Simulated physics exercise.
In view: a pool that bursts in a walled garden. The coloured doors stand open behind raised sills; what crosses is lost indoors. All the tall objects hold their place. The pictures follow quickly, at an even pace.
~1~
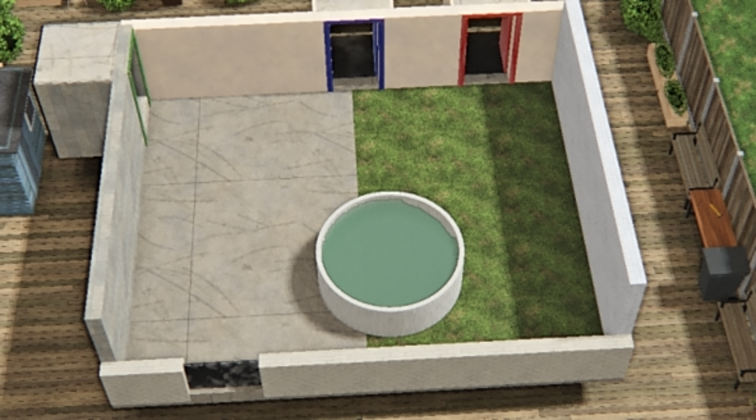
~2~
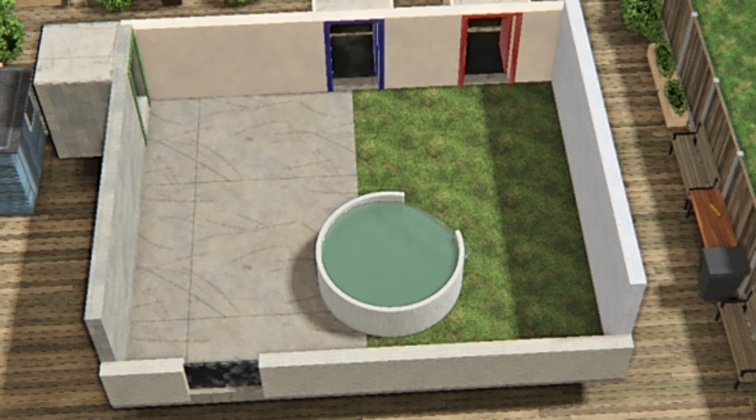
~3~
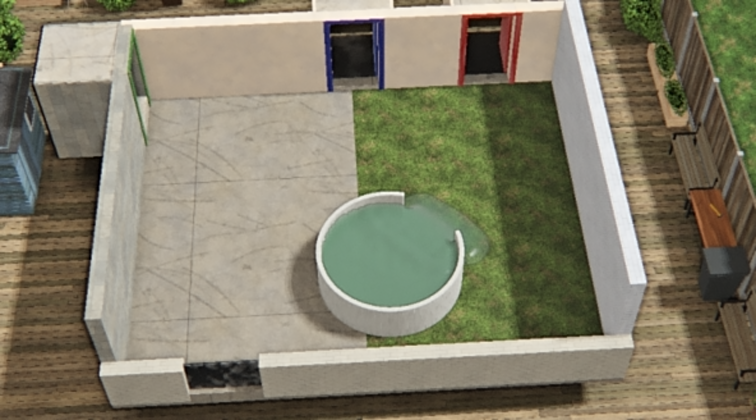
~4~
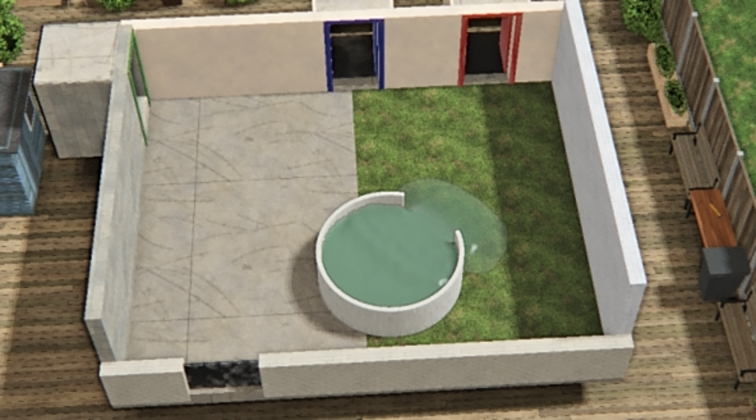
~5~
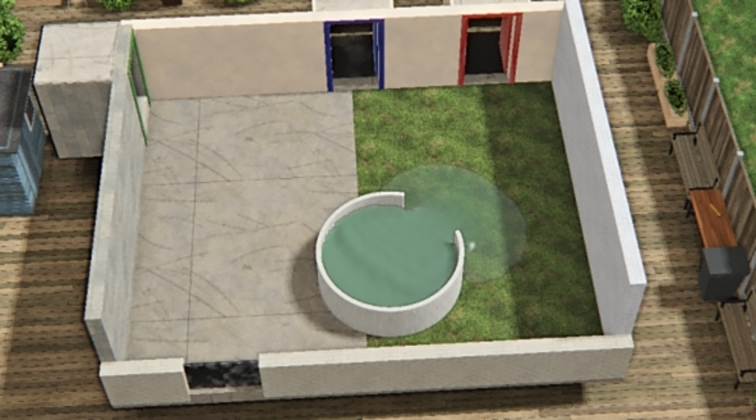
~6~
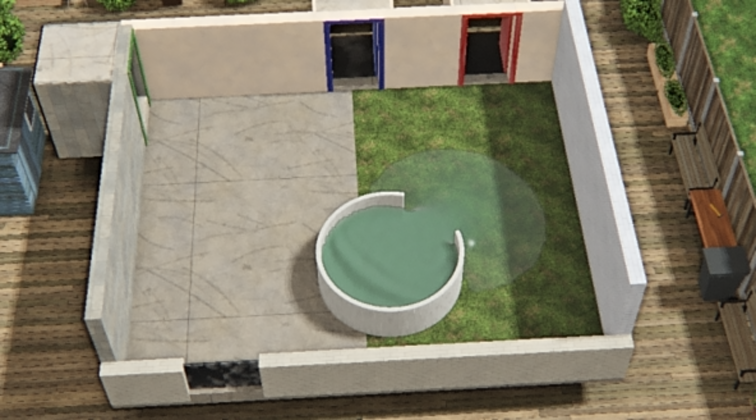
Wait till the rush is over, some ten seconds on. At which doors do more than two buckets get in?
In the end: The green door admits no more than that; the red door lets in a lot; the blue door admits no more than that.
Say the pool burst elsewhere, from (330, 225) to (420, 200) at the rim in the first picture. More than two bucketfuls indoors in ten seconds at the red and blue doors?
Then: The red door goes over, the blue door floods.
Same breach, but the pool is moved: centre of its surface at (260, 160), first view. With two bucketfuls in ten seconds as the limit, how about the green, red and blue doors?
Then: The green one is under; the red one takes more; the blue one floods.
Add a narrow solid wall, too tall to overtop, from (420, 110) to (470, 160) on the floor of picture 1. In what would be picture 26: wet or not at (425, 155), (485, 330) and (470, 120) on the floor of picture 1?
In that order: Wet, not flooded, awash.
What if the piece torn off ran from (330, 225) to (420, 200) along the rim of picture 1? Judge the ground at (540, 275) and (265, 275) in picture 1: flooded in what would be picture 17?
One after the other: No water, no water.
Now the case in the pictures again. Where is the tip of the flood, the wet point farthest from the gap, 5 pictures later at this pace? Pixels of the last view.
Close to (532, 125).
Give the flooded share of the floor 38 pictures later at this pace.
Some 55 per cent.
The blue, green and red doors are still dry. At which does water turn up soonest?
It is the red door.
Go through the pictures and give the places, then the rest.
The round pool at (390, 252) is whole and still, in the first frame.
The front is at (467, 253), out from the gap on the round pool's far side, in the second frame.
Water pours out on the round pool's far side and has run to (484, 249), in the third frame.
The front is at (503, 246), out from the gap on the round pool's far side, in the fourth frame.
The front is at (519, 215), out from the gap on the round pool's far side, in the fifth frame.
Water pours out on the round pool's far side and has run to (480, 156), in the sixth frame.
A moment on, water covers 25 % of the floor; the green door not reached, the red door not reached, the blue door not reached.
Next, water covers 35 % of the floor; the green door not reached, the red door wet at the sill, nothing in, the blue door not reached.
Then, water covers 40 % of the floor; the green door not reached, the red door far over two buckets in, the blue door wet at the sill, nothing in.
Later, water covers 55 % of the floor; the green door not reached, the red door far over two buckets in, the blue door wet at the sill, nothing in.
In the end, water covers 90 % of the floor; the green door wet at the sill, nothing in, the red door far over two buckets in, the blue door wet at the sill, nothing in.
